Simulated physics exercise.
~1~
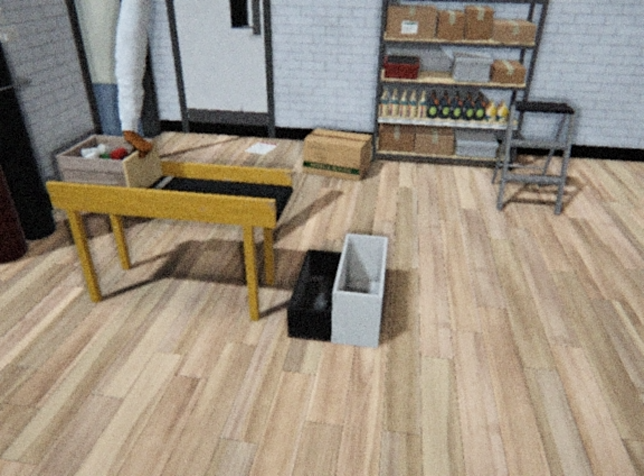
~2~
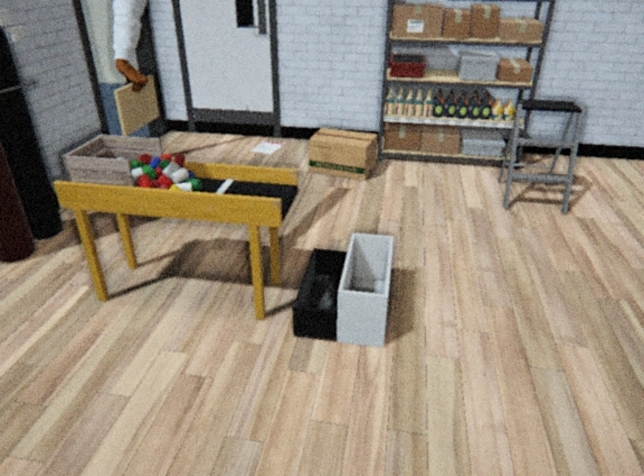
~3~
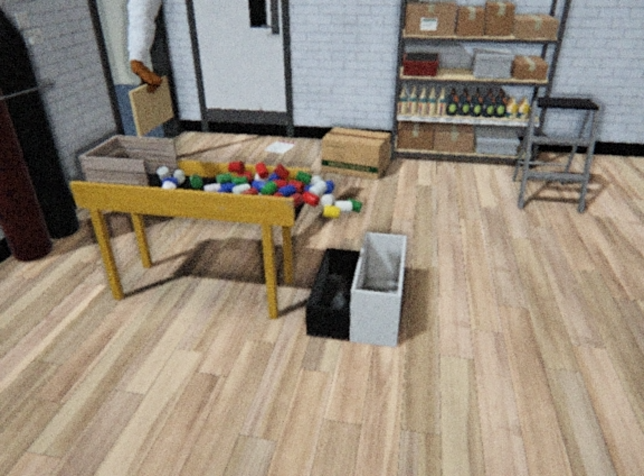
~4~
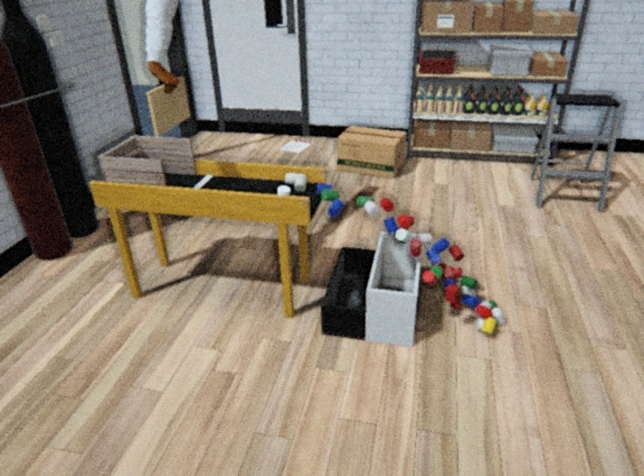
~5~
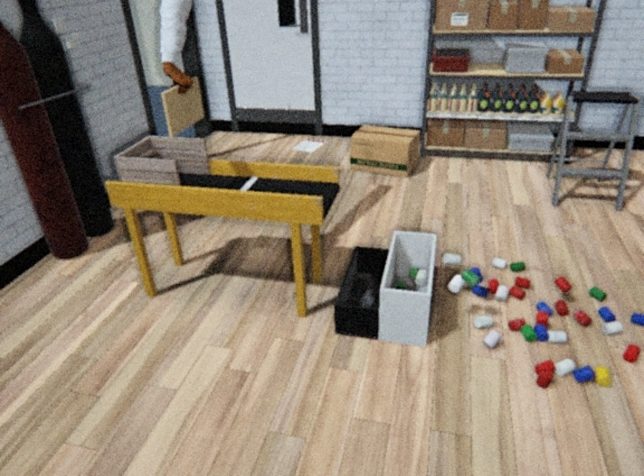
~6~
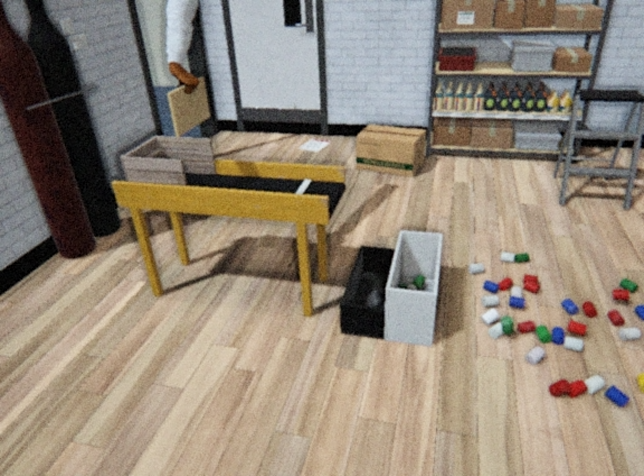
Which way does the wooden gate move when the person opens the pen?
The gate moves up, lifted by the person's hand so that the jars can leave the pen.
